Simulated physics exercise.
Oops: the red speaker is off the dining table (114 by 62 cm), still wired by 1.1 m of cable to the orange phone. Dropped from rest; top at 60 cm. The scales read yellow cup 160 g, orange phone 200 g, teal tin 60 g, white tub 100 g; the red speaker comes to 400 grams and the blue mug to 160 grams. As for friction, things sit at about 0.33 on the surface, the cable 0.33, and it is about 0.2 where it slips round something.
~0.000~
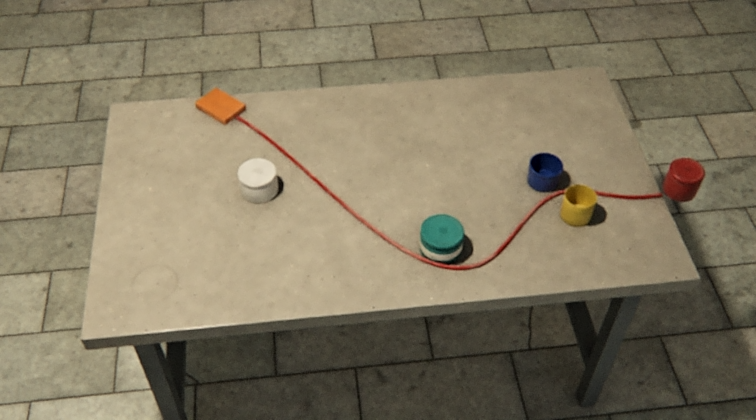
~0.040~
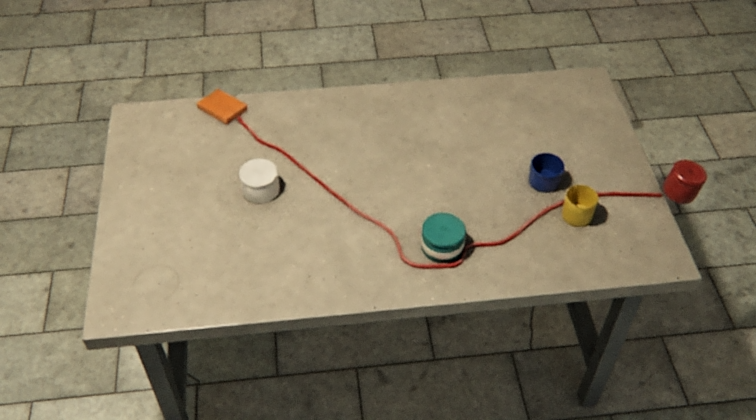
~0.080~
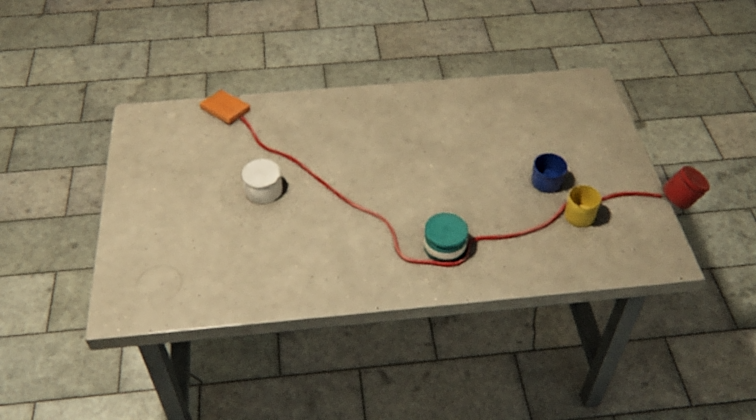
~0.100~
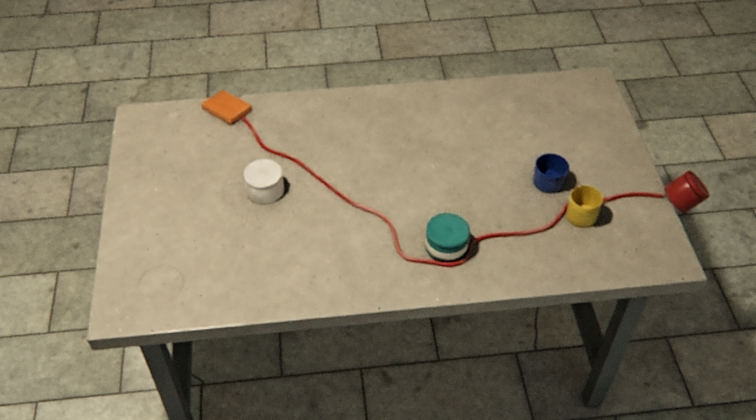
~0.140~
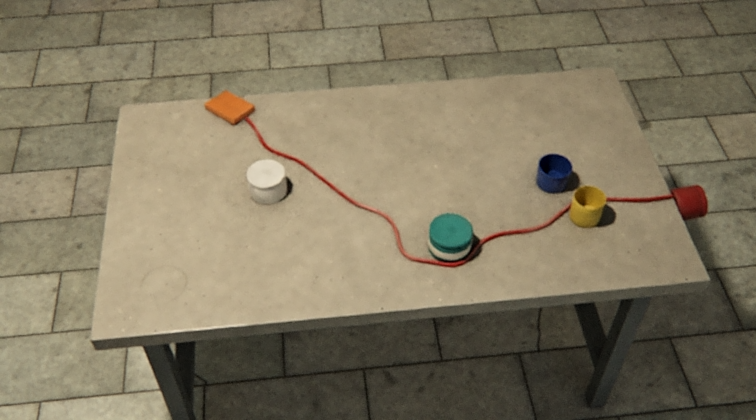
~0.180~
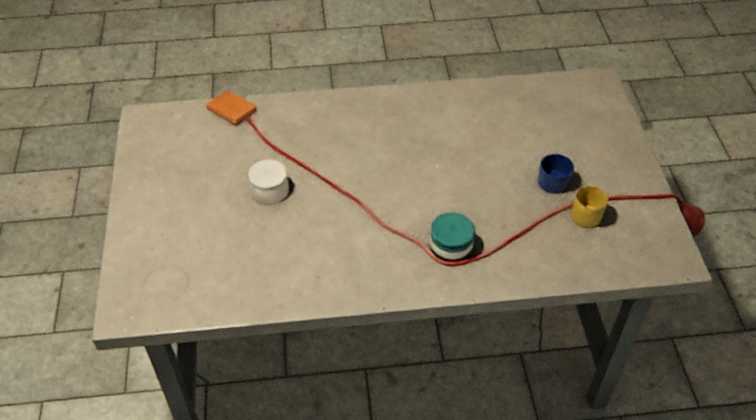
The clip opens on a gray table with a red cable running from a flat orange object, around a teal tin and past a yellow cup to a red cylinder beyond the right edge. The cylinder tilts and sinks beside the table as the cable ripples, then straightens; the other items barely shift.
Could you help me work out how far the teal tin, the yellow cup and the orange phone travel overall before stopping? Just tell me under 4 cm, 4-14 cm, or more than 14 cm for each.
The teal tin goes more than 14 cm, the yellow cup goes under 4 cm, the orange phone goes more than 14 cm.
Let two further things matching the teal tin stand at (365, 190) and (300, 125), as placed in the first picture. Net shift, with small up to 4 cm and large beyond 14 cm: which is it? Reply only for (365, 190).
Big.
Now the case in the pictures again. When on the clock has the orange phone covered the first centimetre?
Orange phone at about 0.26 s on the clock.
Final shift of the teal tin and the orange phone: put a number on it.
I'd say the teal tin goes off the top and the orange phone shifts around 45 cm.
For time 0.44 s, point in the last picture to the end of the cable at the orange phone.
Around (312, 124).
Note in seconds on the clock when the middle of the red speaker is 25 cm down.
Close to 0.30 s.
At 0.4 s, the cable's tail end at (312, 124); teal tin 46 cm off its start, orange phone 15 cm off its start, red speaker over the edge.
At 0.7 s, the cable's tail end at (411, 155); teal tin over the edge, orange phone 37 cm off its start, red speaker over the edge.
At 0.9 s, the cable's tail end at (445, 169); teal tin over the edge, orange phone 45 cm off its start at (422, 159), red speaker over the edge.
At 1.2 s, the cable's tail end at (445, 169); teal tin over the edge, orange phone 45 cm off its start, red speaker over the edge.
At 2.4 s, the cable's tail end at (445, 169); teal tin over the edge, orange phone 45 cm off its start at (422, 159), yellow cup 1 cm off its start at (594, 200), red speaker over the edge.
